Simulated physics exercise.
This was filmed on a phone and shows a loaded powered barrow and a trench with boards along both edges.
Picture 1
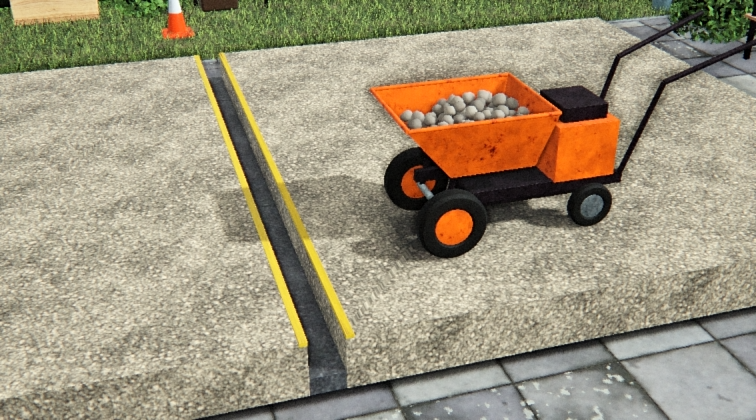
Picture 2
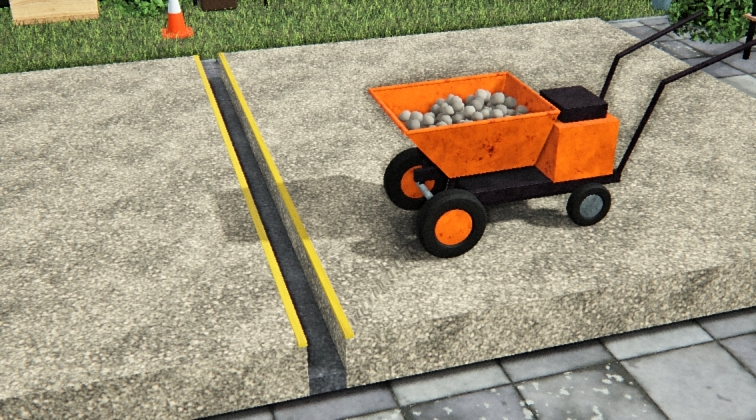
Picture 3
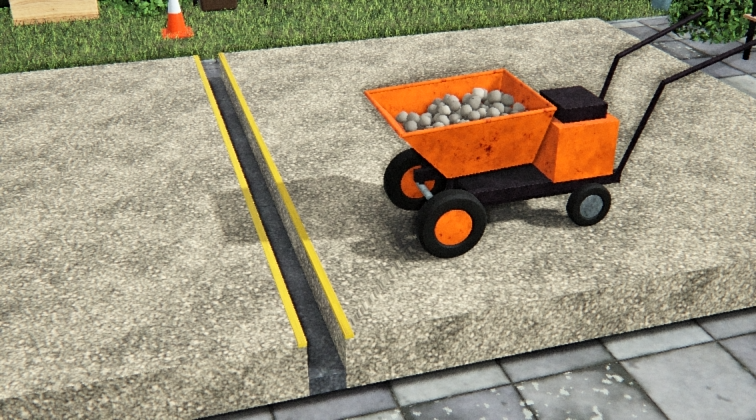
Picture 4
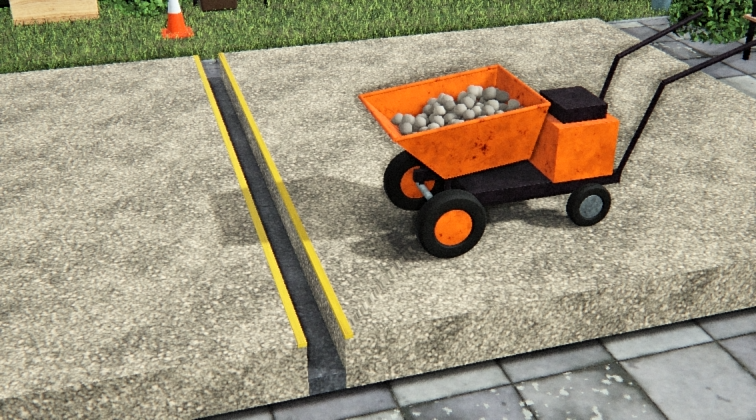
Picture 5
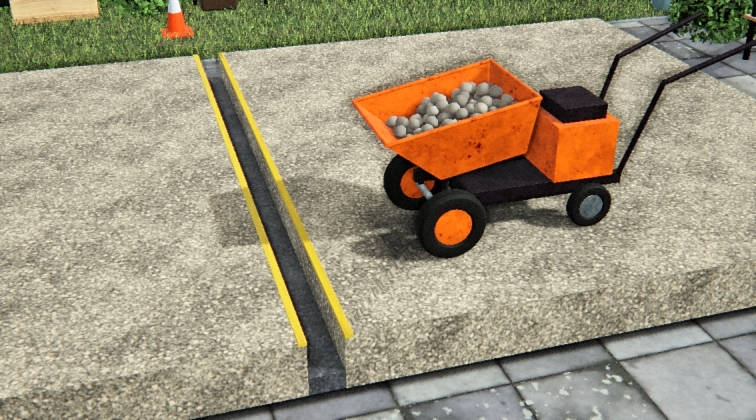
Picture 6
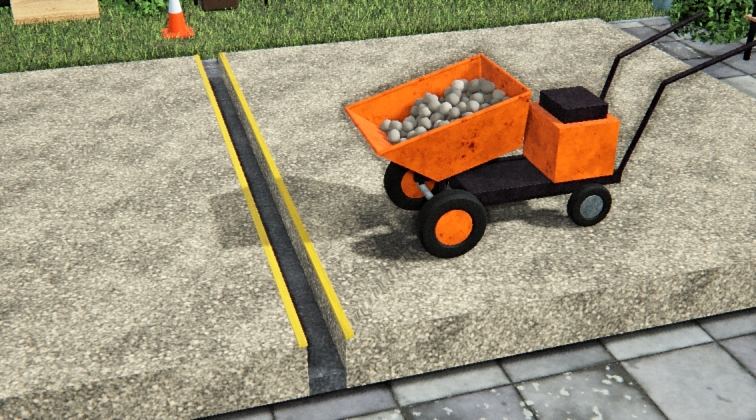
On a pebbled concrete slab beside grass, an orange powered barrow loaded with rounded grey stones stands right of a narrow trench edged with yellow boards, and its skip gradually tilts forward to the left while the wheels stay still.
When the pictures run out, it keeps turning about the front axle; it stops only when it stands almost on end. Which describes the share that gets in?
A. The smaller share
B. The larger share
B.
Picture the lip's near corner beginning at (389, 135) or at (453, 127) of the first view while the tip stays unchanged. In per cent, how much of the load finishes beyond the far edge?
30 and 0 percent, in that order.
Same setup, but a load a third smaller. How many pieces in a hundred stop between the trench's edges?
It lands at roughly 80 per cent.
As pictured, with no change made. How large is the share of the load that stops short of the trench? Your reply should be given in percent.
That share is about 15 percent.
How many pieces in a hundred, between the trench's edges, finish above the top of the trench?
About 15 per cent.
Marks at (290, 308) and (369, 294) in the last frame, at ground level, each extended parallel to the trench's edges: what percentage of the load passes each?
About 10 and 100 %.
Shortly afterwards, skip tipped steeply; the whole lot in the skip.
Next, skip tipped steeply; the bulk in the skip; a little short of the trench; a little in or heaped over the trench; only a few falling.
Some moments later, skip tipped right over; a little in the skip; a little short of the trench; near two thirds in or heaped over the trench; a little beyond it.
In the end, skip tipped right over; a little in the skip; a little short of the trench; near two thirds in or heaped over the trench; a little beyond it.
